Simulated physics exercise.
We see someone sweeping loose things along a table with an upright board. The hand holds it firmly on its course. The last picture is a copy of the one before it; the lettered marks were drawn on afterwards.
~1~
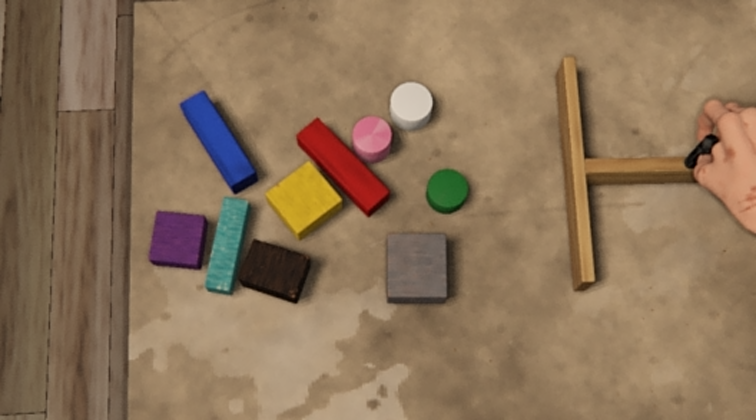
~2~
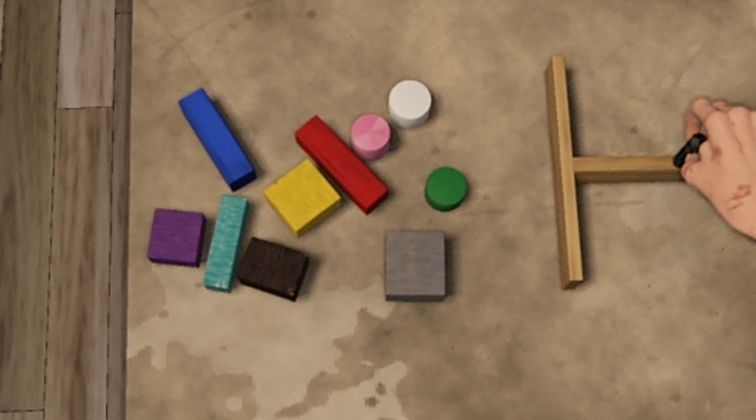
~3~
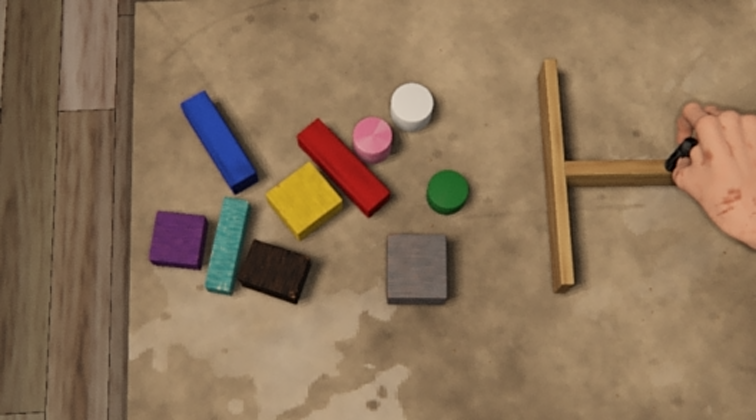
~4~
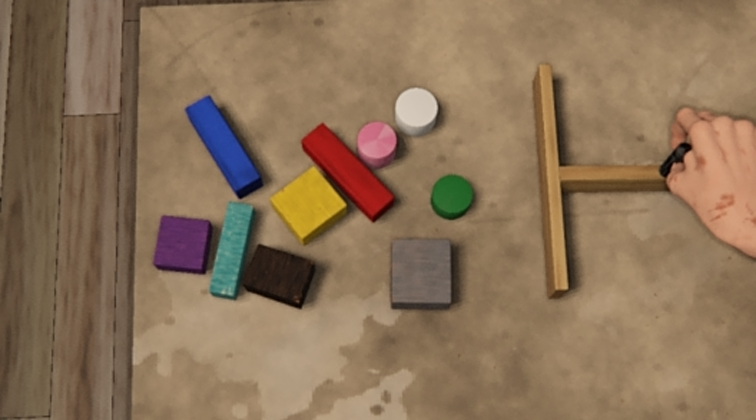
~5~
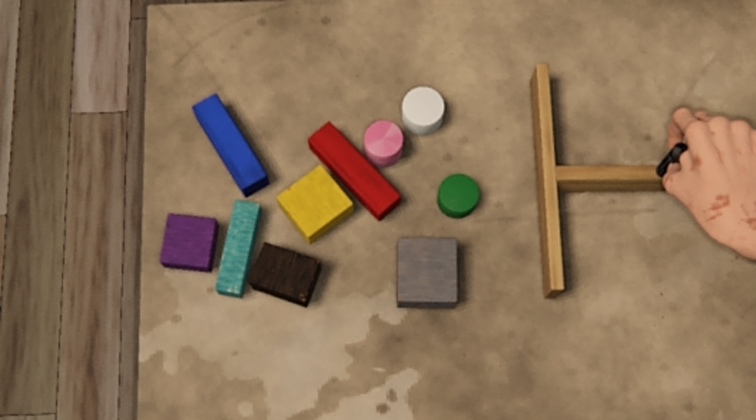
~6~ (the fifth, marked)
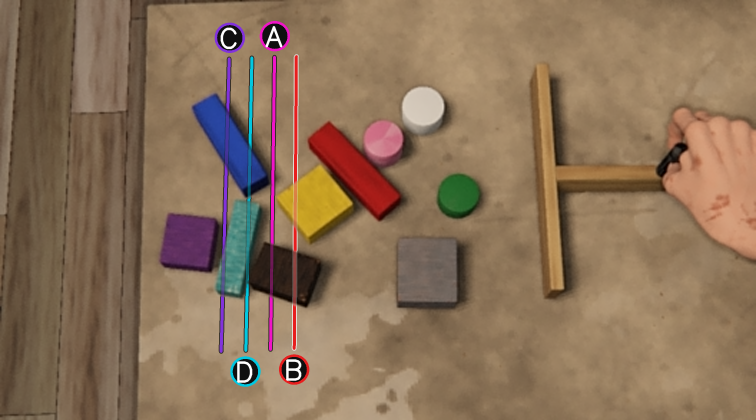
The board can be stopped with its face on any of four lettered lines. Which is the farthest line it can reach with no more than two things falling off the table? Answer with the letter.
It should halt at D.
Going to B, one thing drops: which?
The purple block.
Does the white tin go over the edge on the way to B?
No.
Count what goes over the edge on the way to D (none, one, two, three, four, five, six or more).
By then, two.
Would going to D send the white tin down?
No.
On the marked copy, A at (273, 197); B at (295, 196); C at (225, 199); D at (249, 198).
Taking D. A third of the way, board (441, 177); white tin (410, 112); grey block (407, 275).
Two thirds of the way, board (334, 181); purple block (149, 250); turquoise bar (188, 254).
When it is over, board (250, 184); turquoise bar over the edge; purple block over the edge; two fallen.
As for the rest, A is within the limit but short; B is within the limit but short; C drops five.
